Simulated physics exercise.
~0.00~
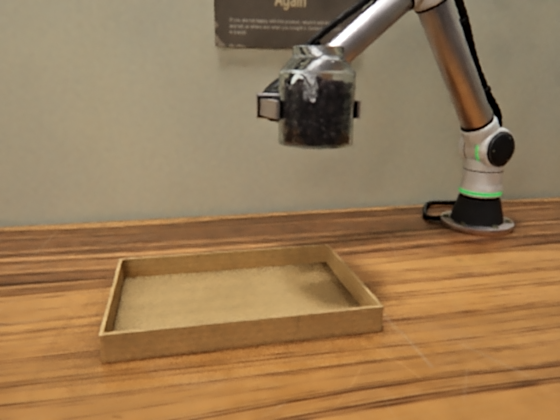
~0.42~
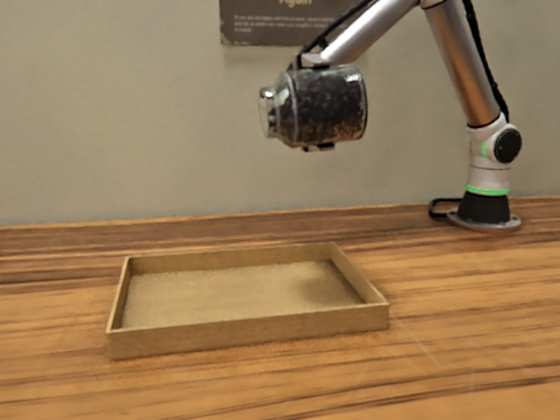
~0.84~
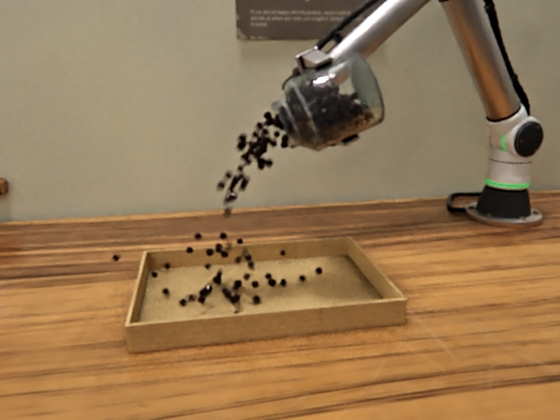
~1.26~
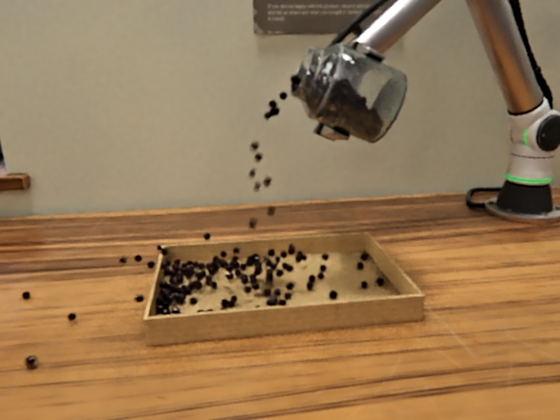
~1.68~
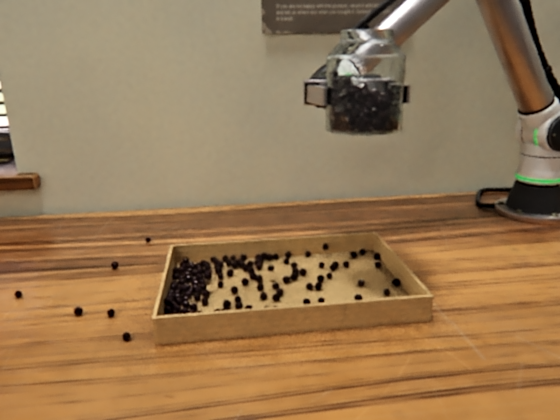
We see a robot arm tip a clear jar of small black beads to the left above a shallow tray on a wooden table, pouring some out before turning it upright, with beads in the tray, a few scattered on the table, and many still in the jar.
